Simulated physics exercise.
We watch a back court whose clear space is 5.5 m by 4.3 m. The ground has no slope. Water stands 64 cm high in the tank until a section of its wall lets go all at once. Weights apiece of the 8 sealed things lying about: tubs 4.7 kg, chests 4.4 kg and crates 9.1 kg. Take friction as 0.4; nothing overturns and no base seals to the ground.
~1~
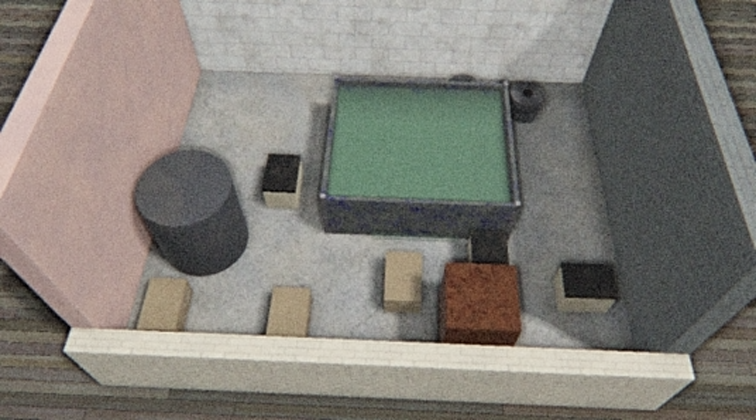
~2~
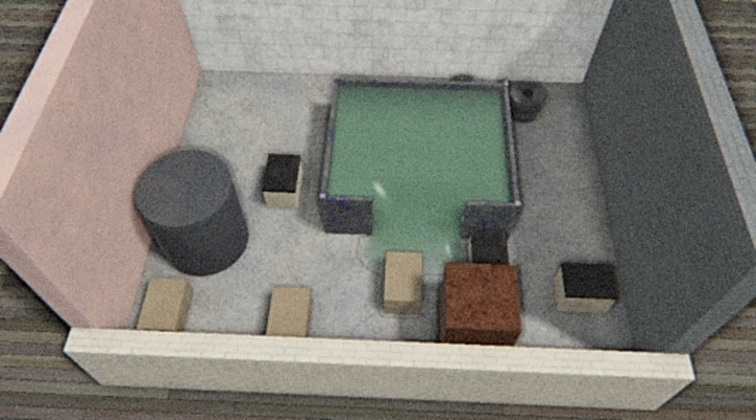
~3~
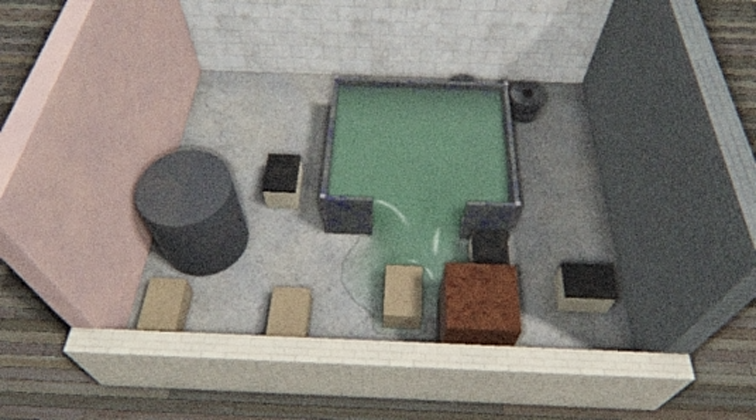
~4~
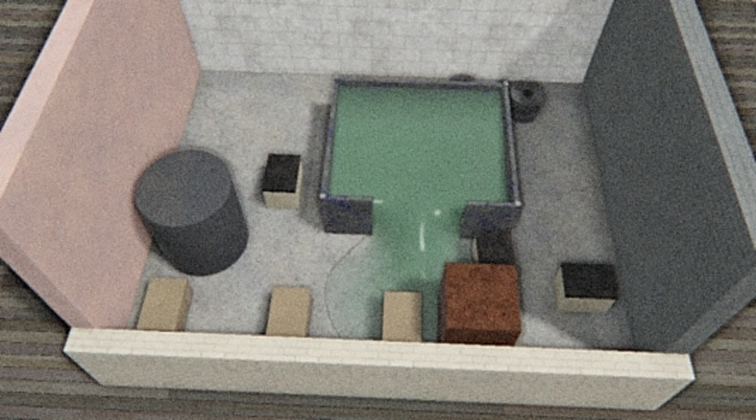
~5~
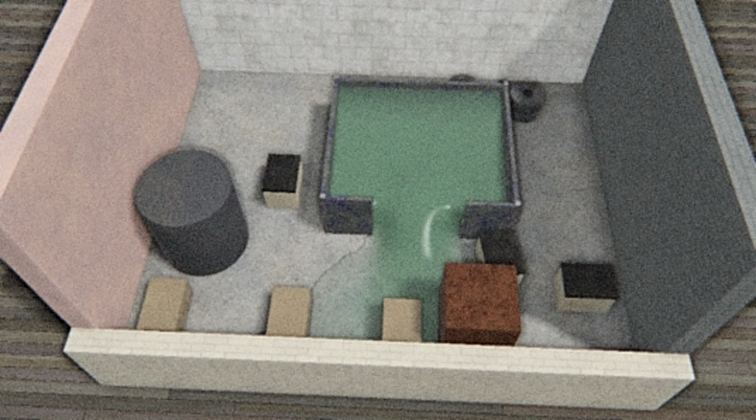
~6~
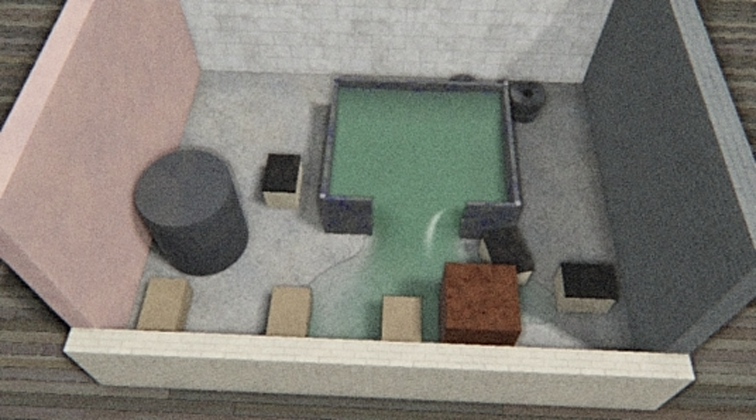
At the start, green water fills a walled pool at the back of a small court scattered with boxes. Then a gap opens in the pool's front wall and water spreads across the floor, pushing a tan box toward the front wall; a dark-topped box behind the reddish-brown block then shifts slightly right.
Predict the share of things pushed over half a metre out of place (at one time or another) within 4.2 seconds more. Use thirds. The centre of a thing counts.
It is at least two thirds.
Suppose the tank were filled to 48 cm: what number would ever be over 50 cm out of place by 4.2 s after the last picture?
In that case 5 of them.
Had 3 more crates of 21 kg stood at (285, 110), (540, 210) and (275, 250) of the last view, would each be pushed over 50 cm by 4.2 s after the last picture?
In that order: Less, less, over.
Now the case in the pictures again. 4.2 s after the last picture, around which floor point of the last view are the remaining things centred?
Near (383, 154).
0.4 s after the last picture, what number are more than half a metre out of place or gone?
1 of them.
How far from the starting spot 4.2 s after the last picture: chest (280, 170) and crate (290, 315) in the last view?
In that order: 150 cm, 300 cm.
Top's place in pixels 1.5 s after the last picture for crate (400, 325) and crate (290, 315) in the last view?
Around (231, 302) and (239, 259).
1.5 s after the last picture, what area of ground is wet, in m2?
Some 13 m2.
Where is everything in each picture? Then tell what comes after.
The first picture shows a crate at (403, 276), on the bottom; a chest at (490, 252) rests on the ground; 3.8 m2 under water; 0 of 8 have shifted.
The second picture shows a crate at (403, 276), on the bottom; a chest at (490, 252), on the bottom; 4.4 m2 under water; 0 of 8 have shifted.
The third picture shows a crate at (403, 290) rests on the ground, 19 cm from its start; a chest at (491, 252), on the bottom; 5.0 m2 under water; 1 of 8 have shifted.
The fourth picture shows a crate at (402, 318), on the bottom, 51 cm from its start; a chest at (496, 252), on the bottom, 7 cm from its start; water covers 5.8 m2; 2 of 8 have shifted.
The fifth picture shows a crate at (402, 325) rests on the ground, 60 cm from its start; a chest at (502, 252) rests on the ground, 13 cm from its start; 6.3 m2 under water; 2 of 8 have shifted.
The sixth picture shows a crate at (402, 323) floats, 60 cm from its start; a chest at (508, 251), on the bottom, 19 cm from its start; 6.6 m2 under water; 2 of 8 have shifted.
Then, 0.4 s after the last picture 1 of 8 are over 50 cm from their spots; 1 afloat.
Then, 1.5 s after the last picture 3 of 8 are over 50 cm from their spots; 5 afloat.
Then, 2.8 s after the last picture 4 of 8 are over 50 cm from their spots; 5 afloat.
Then, 4.2 s after the last picture 6 of 8 are over 50 cm from their spots, and 6 have been at some point; 7 afloat.
